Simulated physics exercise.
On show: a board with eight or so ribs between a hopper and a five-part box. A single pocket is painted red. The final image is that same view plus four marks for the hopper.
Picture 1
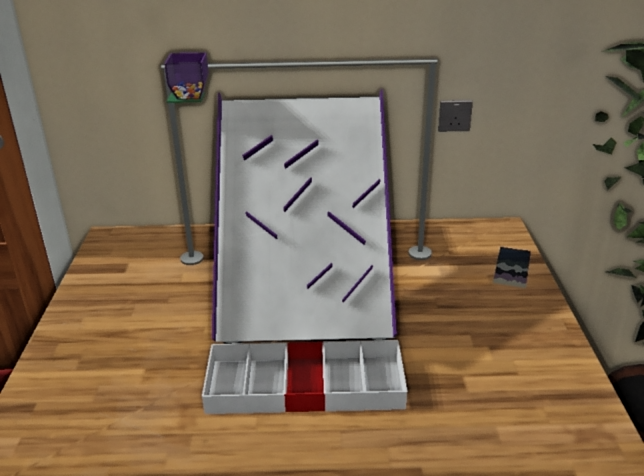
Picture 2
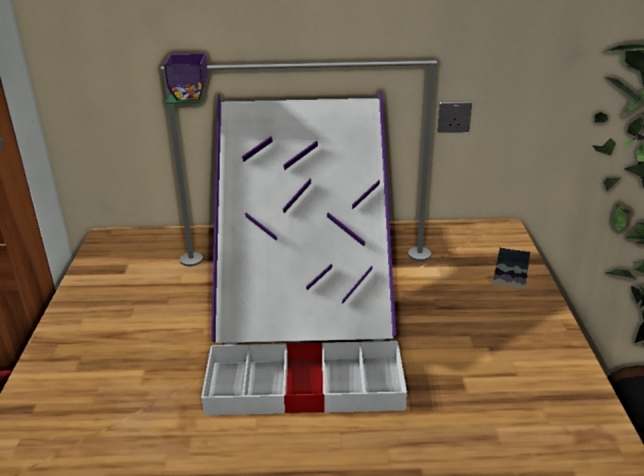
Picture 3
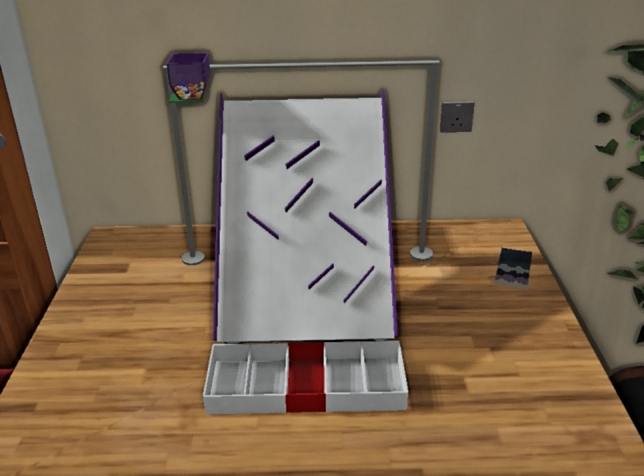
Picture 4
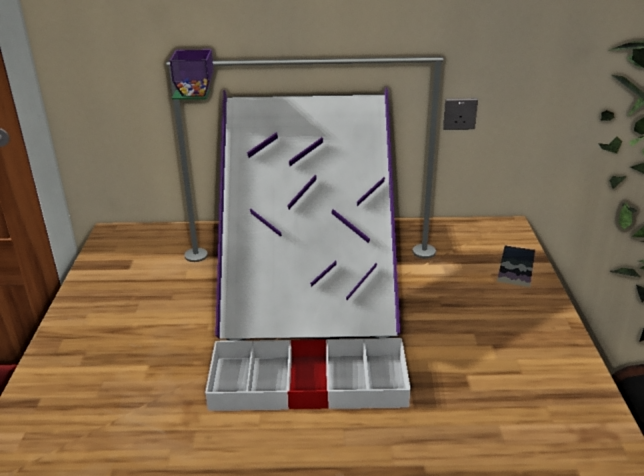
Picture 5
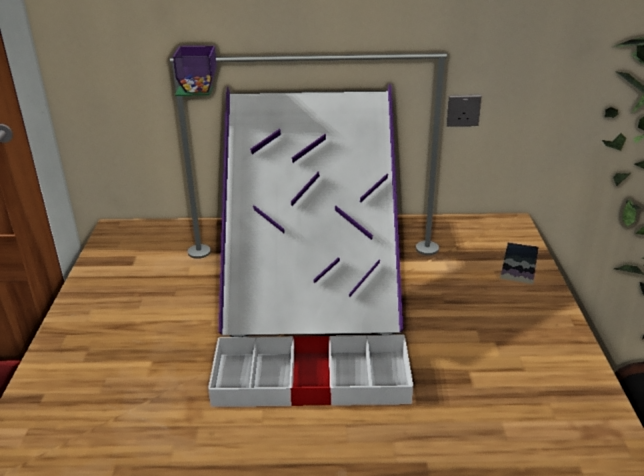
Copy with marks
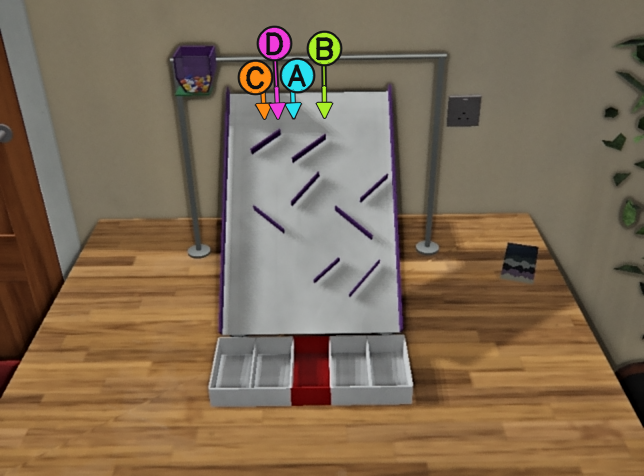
The view drifts very slightly, so the whole scene shifts a touch right and then up, while nothing on the wooden table moves by itself. The purple hopper stays on its metal frame at upper left, above a white board with slanted purple ribs and a five-part box with a red middle pocket.
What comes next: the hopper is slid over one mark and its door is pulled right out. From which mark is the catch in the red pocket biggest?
A is best.
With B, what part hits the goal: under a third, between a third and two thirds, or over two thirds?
Under a third.
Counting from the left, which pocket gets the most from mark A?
It is the third one.
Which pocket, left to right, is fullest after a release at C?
It is the first one.
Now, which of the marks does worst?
C it is.
On the marked copy, mark A meets the board at (293, 112); mark B meets the board at (324, 112); mark C meets the board at (264, 113); mark D meets the board at (277, 113).
With A, roughly a third in the red pocket, about a tenth in other pockets, roughly half held on the board.
With B, roughly a quarter in the red pocket, roughly a third in other pockets, roughly half held on the board.
With C, about a tenth in the red pocket, roughly half in other pockets, roughly a third held on the board.
With D, roughly a quarter in the red pocket, roughly a third in other pockets, roughly a third held on the board.
